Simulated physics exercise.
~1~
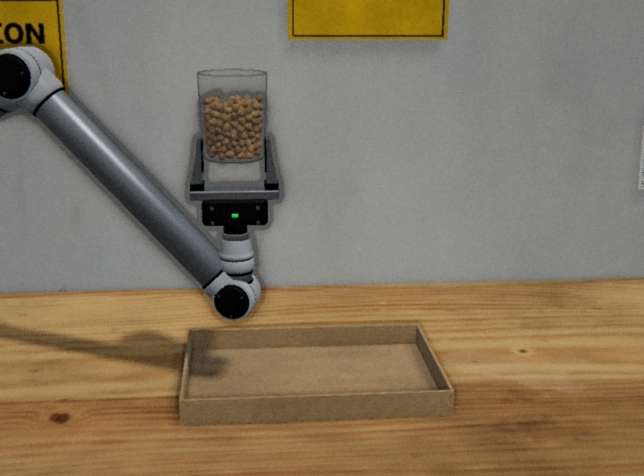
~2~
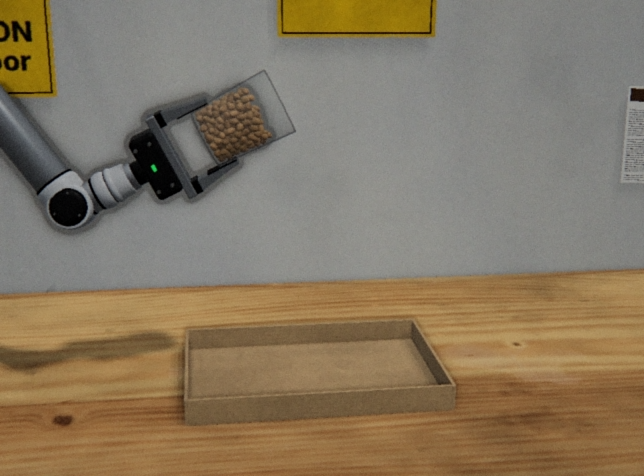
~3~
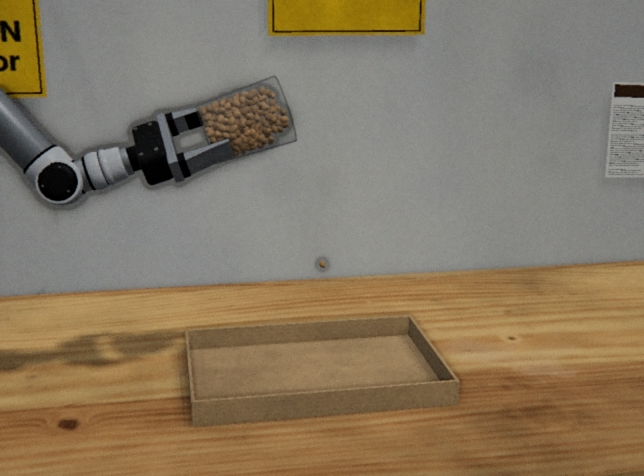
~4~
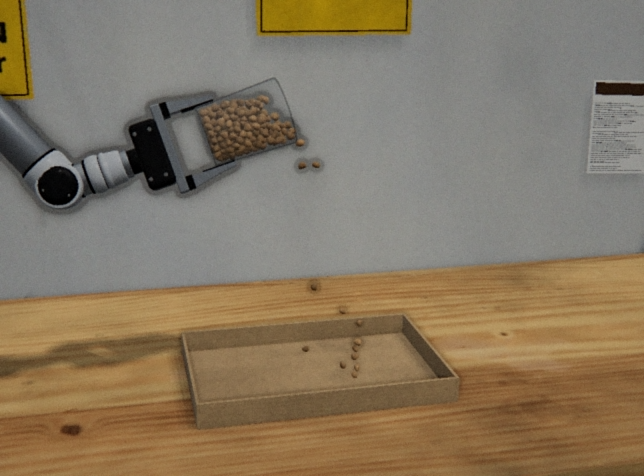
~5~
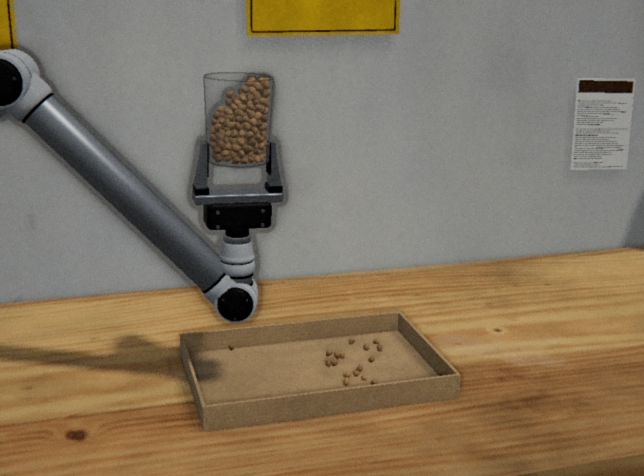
The video shows a robot arm holding a clear cup of dried beans above a wooden table, tipping it sideways to the right so that a few beans spill into a shallow tray, then turning it upright again with most beans still inside.
